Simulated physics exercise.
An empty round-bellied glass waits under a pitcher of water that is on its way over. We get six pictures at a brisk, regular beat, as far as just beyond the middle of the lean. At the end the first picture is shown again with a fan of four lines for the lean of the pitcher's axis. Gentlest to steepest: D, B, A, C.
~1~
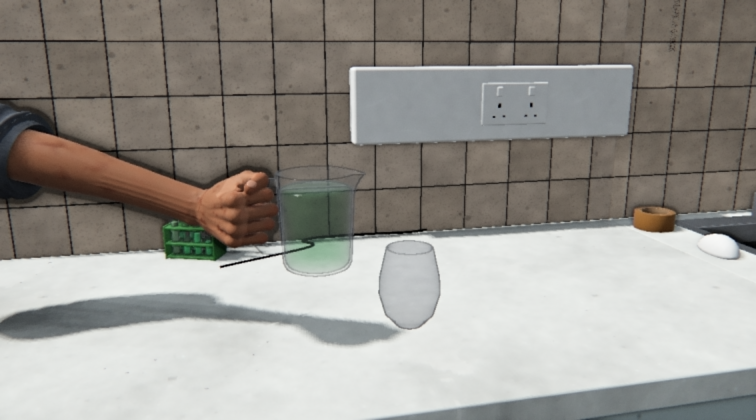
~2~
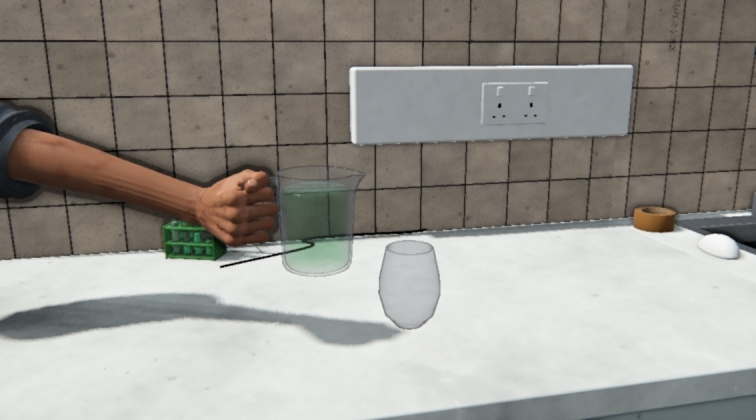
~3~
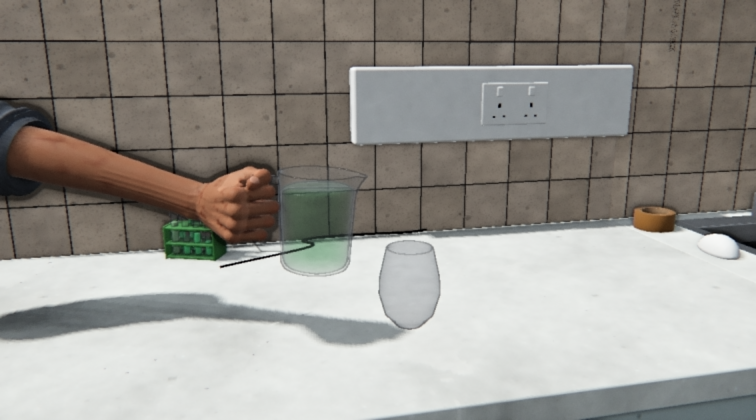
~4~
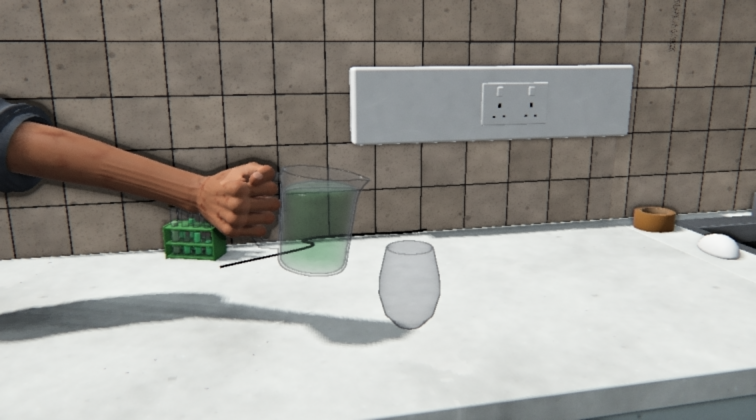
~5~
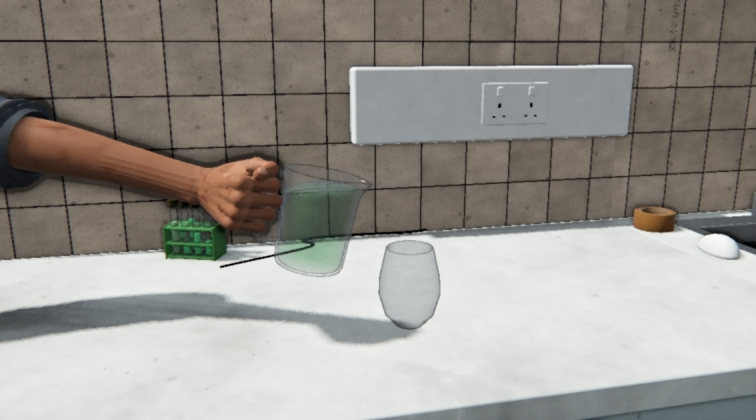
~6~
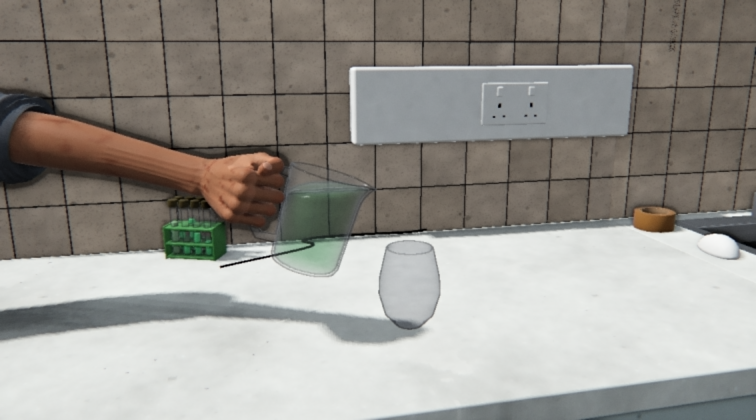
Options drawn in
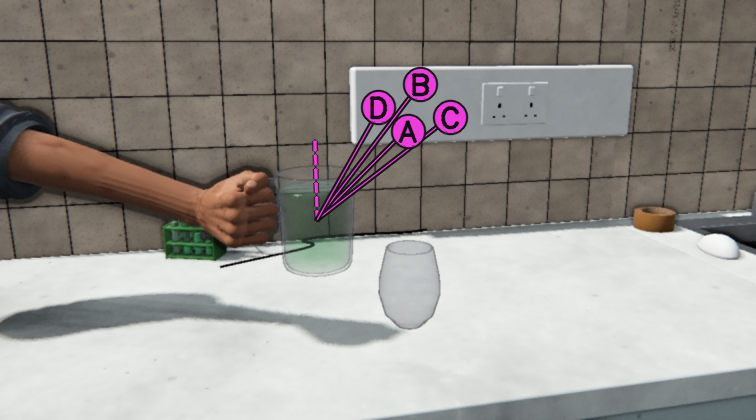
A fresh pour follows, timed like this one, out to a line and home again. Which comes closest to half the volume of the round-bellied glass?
C is best.
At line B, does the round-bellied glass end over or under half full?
Under.
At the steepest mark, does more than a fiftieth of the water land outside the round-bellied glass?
No, it does not.
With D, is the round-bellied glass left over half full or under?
Under.
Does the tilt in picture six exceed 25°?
No.
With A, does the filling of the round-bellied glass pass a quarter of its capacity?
Yes, clearly.
On the marked copy, A at (394, 141); B at (409, 97); C at (436, 127); D at (371, 123).
Choosing A, the round-bellied glass ends with about 33 % of what it can hold.
Choosing B, the round-bellied glass ends with about 21 % of what it can hold.
Choosing C, the round-bellied glass ends with about 47 % of what it can hold.
Choosing D, the round-bellied glass ends with about 11 % of what it can hold.
